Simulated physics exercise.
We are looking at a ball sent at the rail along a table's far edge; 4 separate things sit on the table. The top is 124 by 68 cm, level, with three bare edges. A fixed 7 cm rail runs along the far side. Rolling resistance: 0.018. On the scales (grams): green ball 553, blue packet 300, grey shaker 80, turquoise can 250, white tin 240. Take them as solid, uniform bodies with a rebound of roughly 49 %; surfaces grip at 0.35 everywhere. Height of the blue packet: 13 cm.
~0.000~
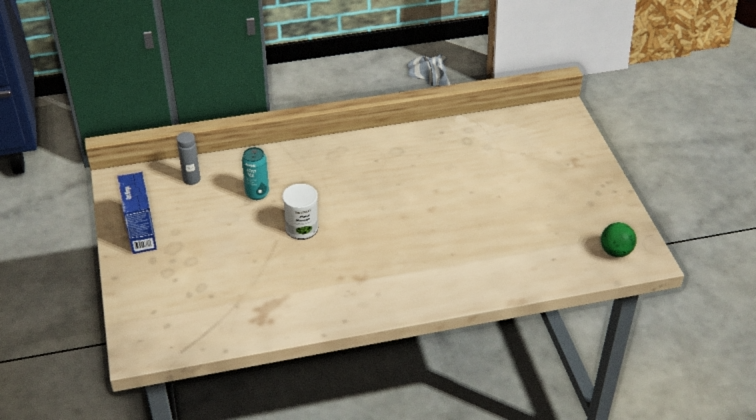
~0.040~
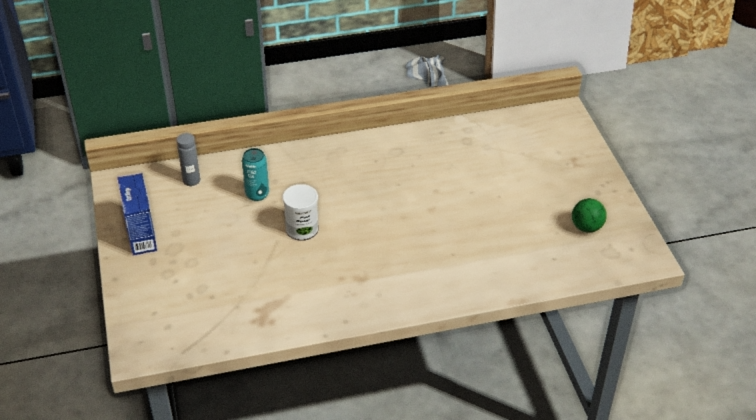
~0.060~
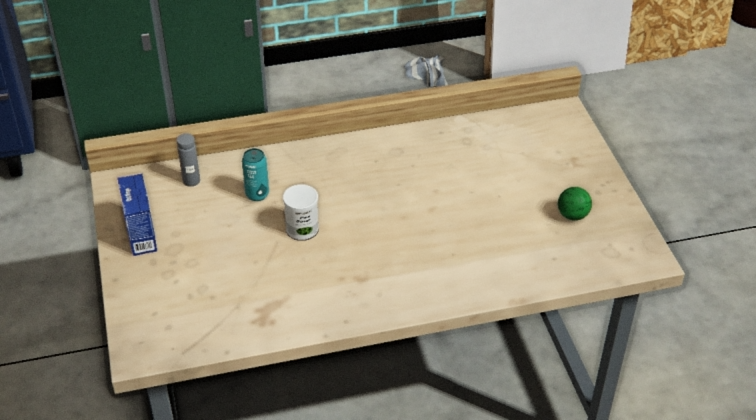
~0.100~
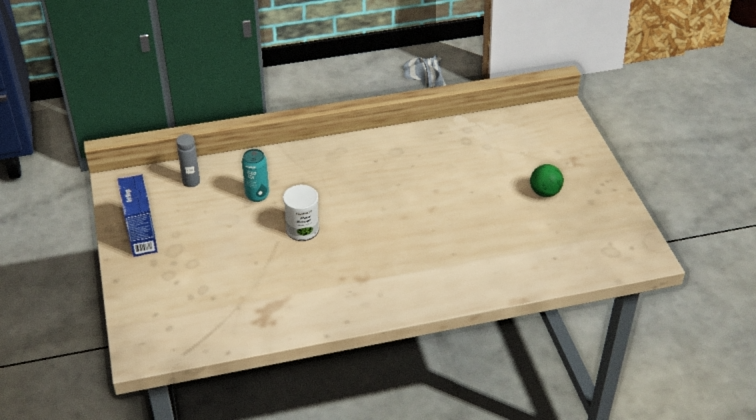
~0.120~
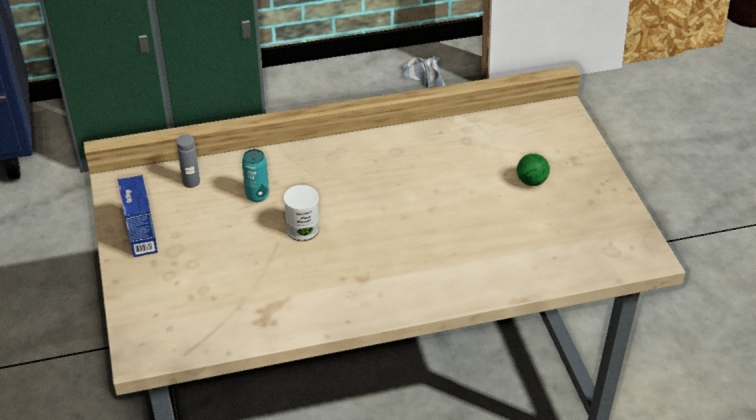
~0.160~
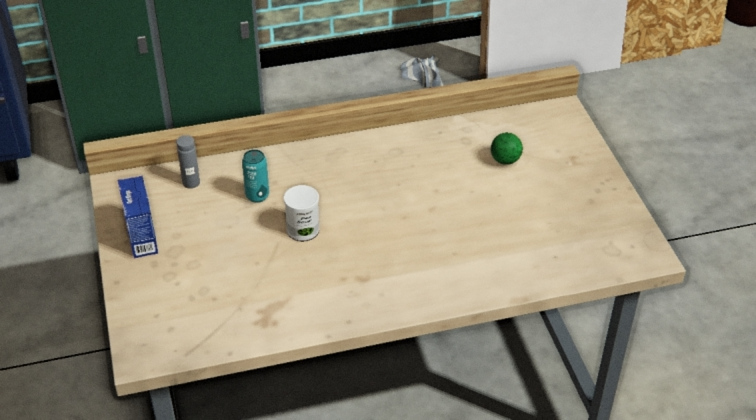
On a wooden workbench in a garage-like room, a blue packet, a grey shaker, a turquoise can and a white tin stand on the left while a green ball starts near the right edge. The ball rolls away and leftward across the top, nearing the raised rail along the back, as the other objects stay still.
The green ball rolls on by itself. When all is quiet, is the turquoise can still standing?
The turquoise can keeps standing.
By 0.46 s, green ball near (422, 166).
By 0.96 s, green ball near (312, 254).
By 1.46 s, green ball near (192, 350).
By 1.86 s, things are still on the move.
When it is over (2.1 s), all 4 within 4 cm of the start. End places, in pixels of the last picture, turquoise can near (256, 177).
